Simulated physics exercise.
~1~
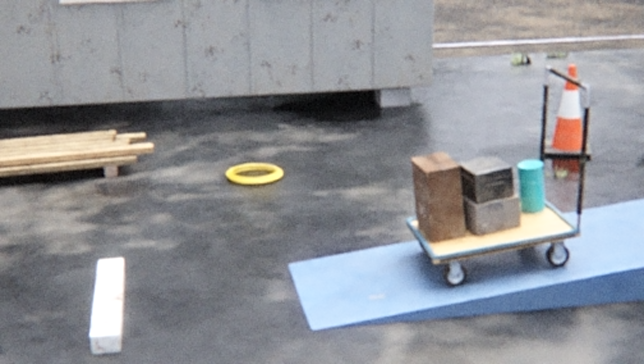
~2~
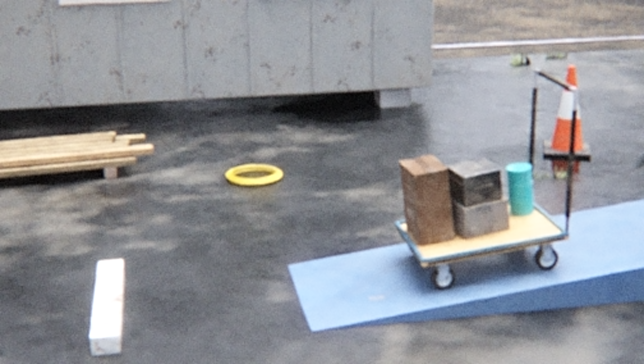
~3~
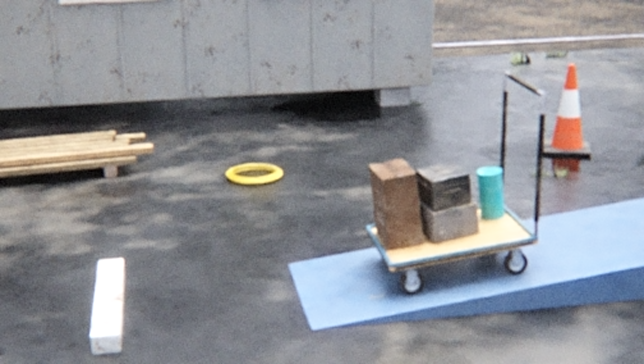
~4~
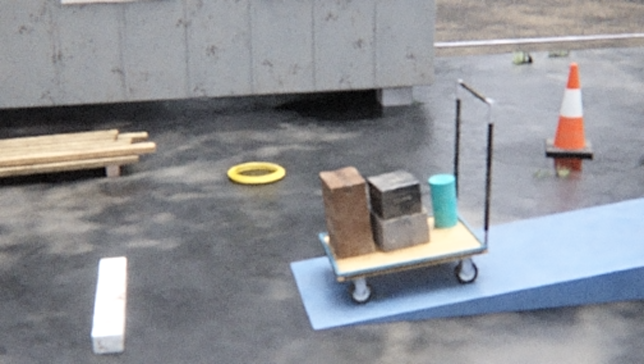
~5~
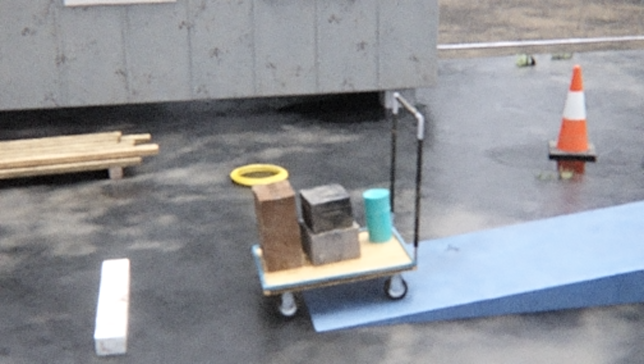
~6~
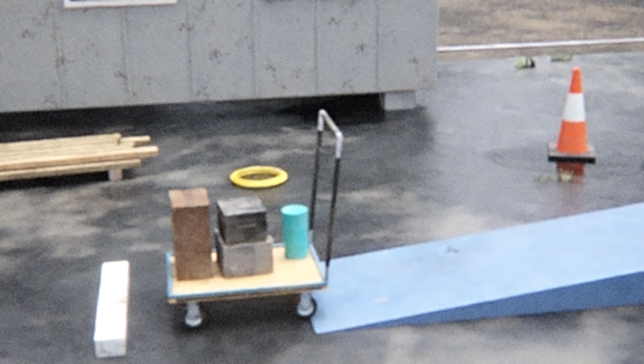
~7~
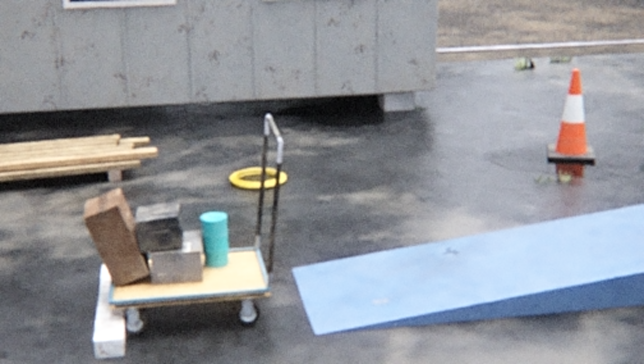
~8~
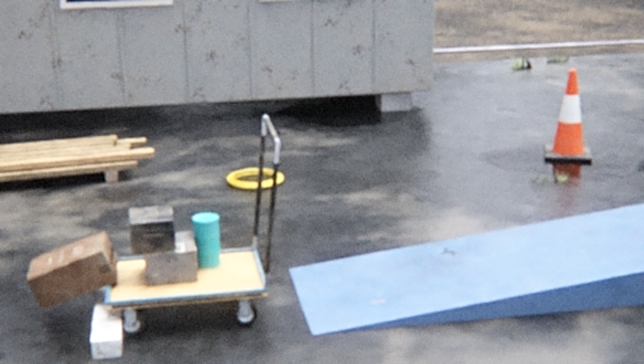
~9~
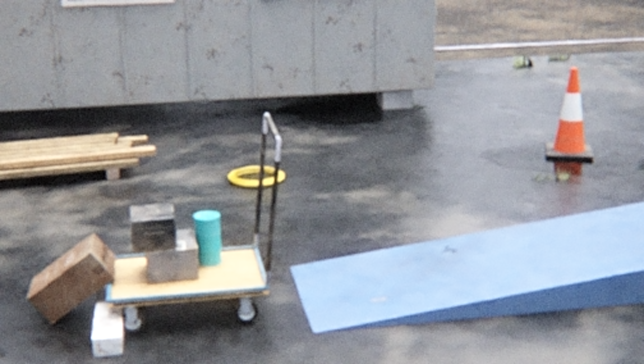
A loaded trolley rolls down a blue ramp, hits a white kerb, and its brown box topples off.
